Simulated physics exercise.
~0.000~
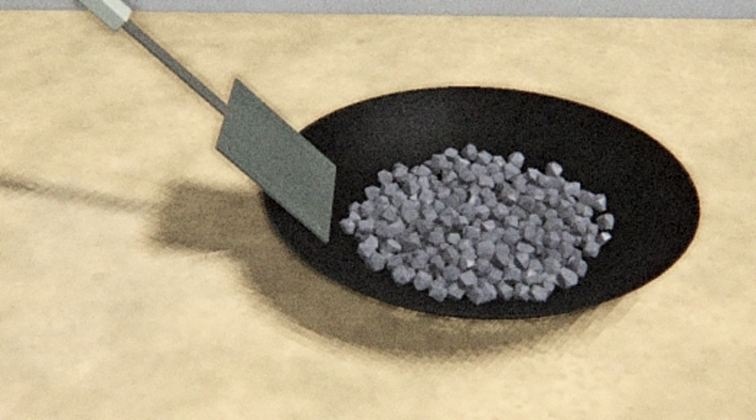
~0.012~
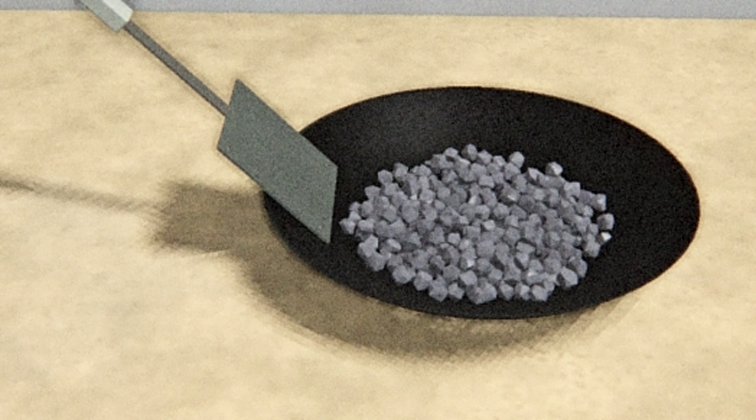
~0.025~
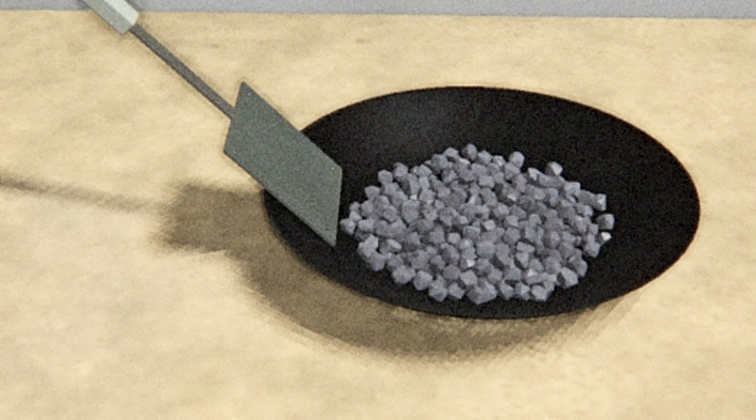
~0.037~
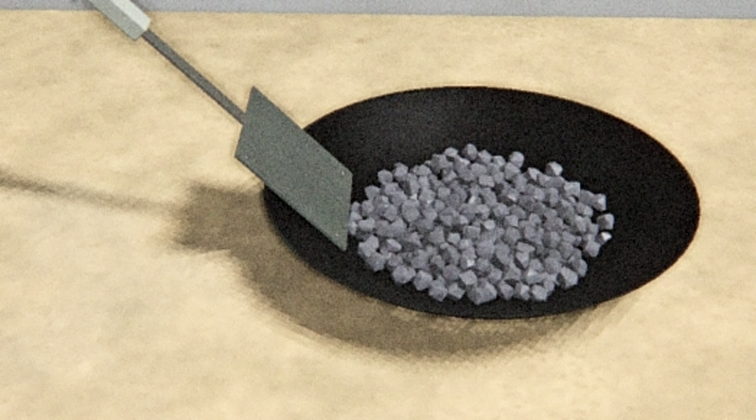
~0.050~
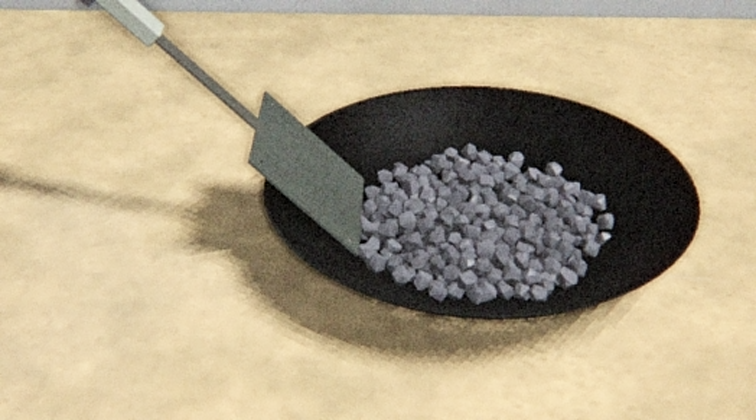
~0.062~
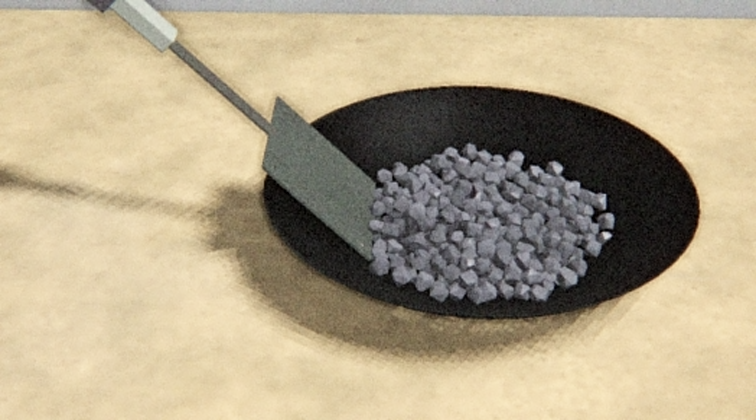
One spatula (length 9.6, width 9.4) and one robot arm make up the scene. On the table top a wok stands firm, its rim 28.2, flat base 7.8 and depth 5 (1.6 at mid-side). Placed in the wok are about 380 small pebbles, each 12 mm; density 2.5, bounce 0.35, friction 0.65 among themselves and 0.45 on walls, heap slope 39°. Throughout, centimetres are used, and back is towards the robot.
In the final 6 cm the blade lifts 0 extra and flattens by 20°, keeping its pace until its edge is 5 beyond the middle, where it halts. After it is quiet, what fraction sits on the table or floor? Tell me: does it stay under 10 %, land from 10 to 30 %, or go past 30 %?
It lands from 10 to 30 %.
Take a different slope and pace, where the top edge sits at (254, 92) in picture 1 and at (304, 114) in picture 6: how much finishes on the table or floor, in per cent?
Near 20 in a hundred.
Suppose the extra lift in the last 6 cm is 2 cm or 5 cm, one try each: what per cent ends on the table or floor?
About 10 and 5 per cent.
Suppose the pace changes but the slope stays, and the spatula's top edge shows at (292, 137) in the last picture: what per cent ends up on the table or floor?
Share: Roughly 25 %.
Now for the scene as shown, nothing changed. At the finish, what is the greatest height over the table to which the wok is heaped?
Some 7.0 cm above the table.
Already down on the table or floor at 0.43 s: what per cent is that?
Share at that moment: About 15 %.
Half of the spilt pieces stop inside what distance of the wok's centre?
20 cm or so.
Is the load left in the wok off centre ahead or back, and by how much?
7.0 cm ahead.
By 0.13 s, sloping 46°, highest piece 6 above the table; 379 in the wok.
By 0.19 s, sloping 38°, highest piece 7 above the table; 378 in the wok, 1 on the blade or in flight.
By 0.43 s, sloping 26°, highest piece 7 above the table; 312 in the wok, 64 on the table or floor, 3 on the blade or in flight.
By 1.48 s, sloping 26°, highest piece 7 above the table; 310 in the wok, 69 on the table or floor.
Final count, 310 in the wok, 69 on the table or floor. That is 18 % on the table or floor.
